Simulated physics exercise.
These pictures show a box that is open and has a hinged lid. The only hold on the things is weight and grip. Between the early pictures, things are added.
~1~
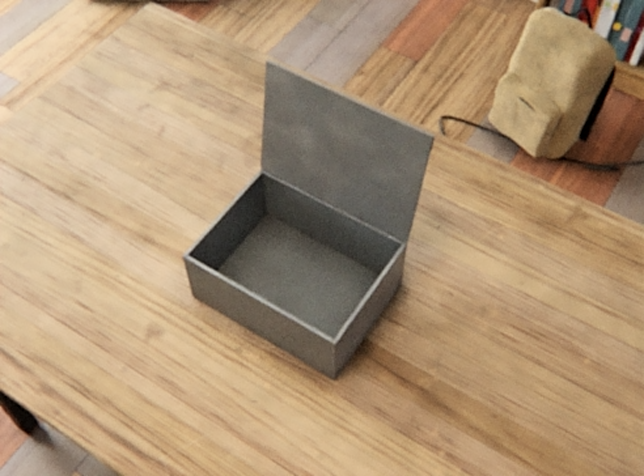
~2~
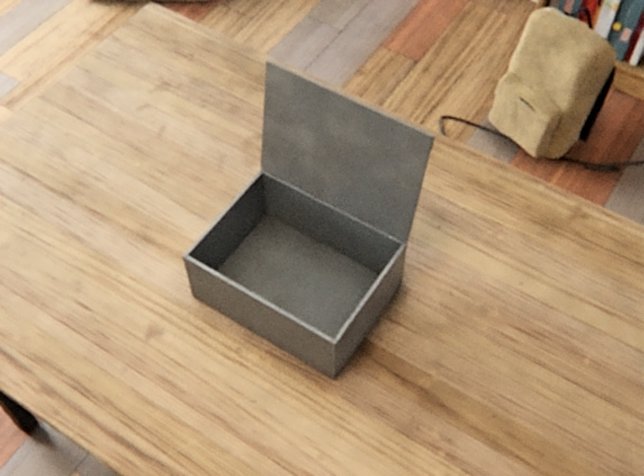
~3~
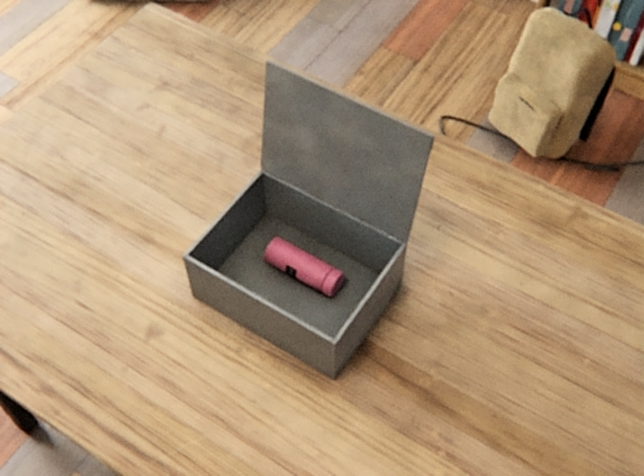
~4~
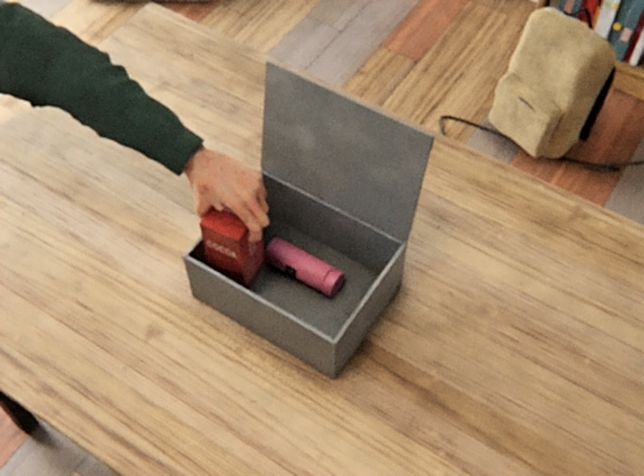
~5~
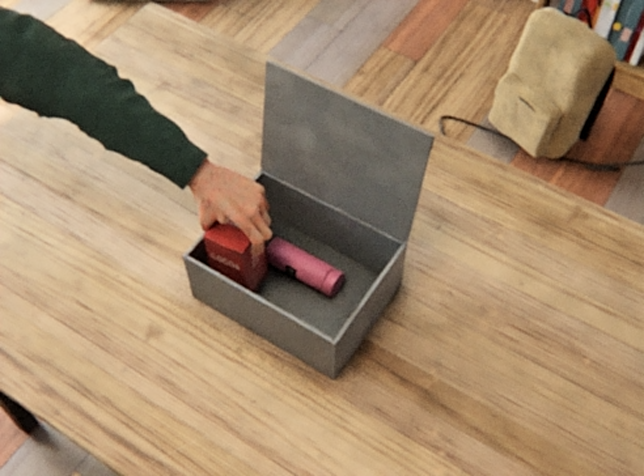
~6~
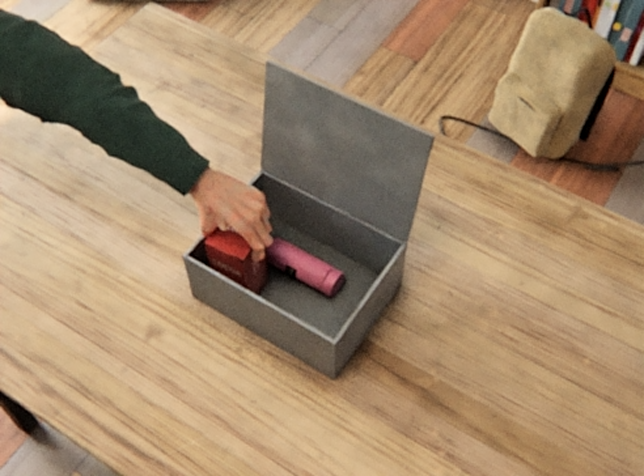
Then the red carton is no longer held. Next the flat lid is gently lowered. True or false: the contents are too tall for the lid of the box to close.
True.
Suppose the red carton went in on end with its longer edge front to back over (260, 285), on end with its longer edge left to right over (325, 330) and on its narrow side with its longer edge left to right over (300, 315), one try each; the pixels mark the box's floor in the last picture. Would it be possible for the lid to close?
First try: The lid remains open; second try: It remains open; third try: It comes all the way down.
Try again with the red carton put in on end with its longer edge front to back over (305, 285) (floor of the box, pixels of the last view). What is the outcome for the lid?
Result: Lid drops fully.
Then, 1.10 s after the last picture, lid starting down.
Then, 1.50 s after the last picture, lid 65° above the rim.
Then, 1.80 s after the last picture, lid 41° above the rim.
Then, 2.00 s after the last picture, lid 22° above the rim.
At rest, lid 16° above the rim; both in place. Seen from the same camera at the end, red carton near (238, 263).
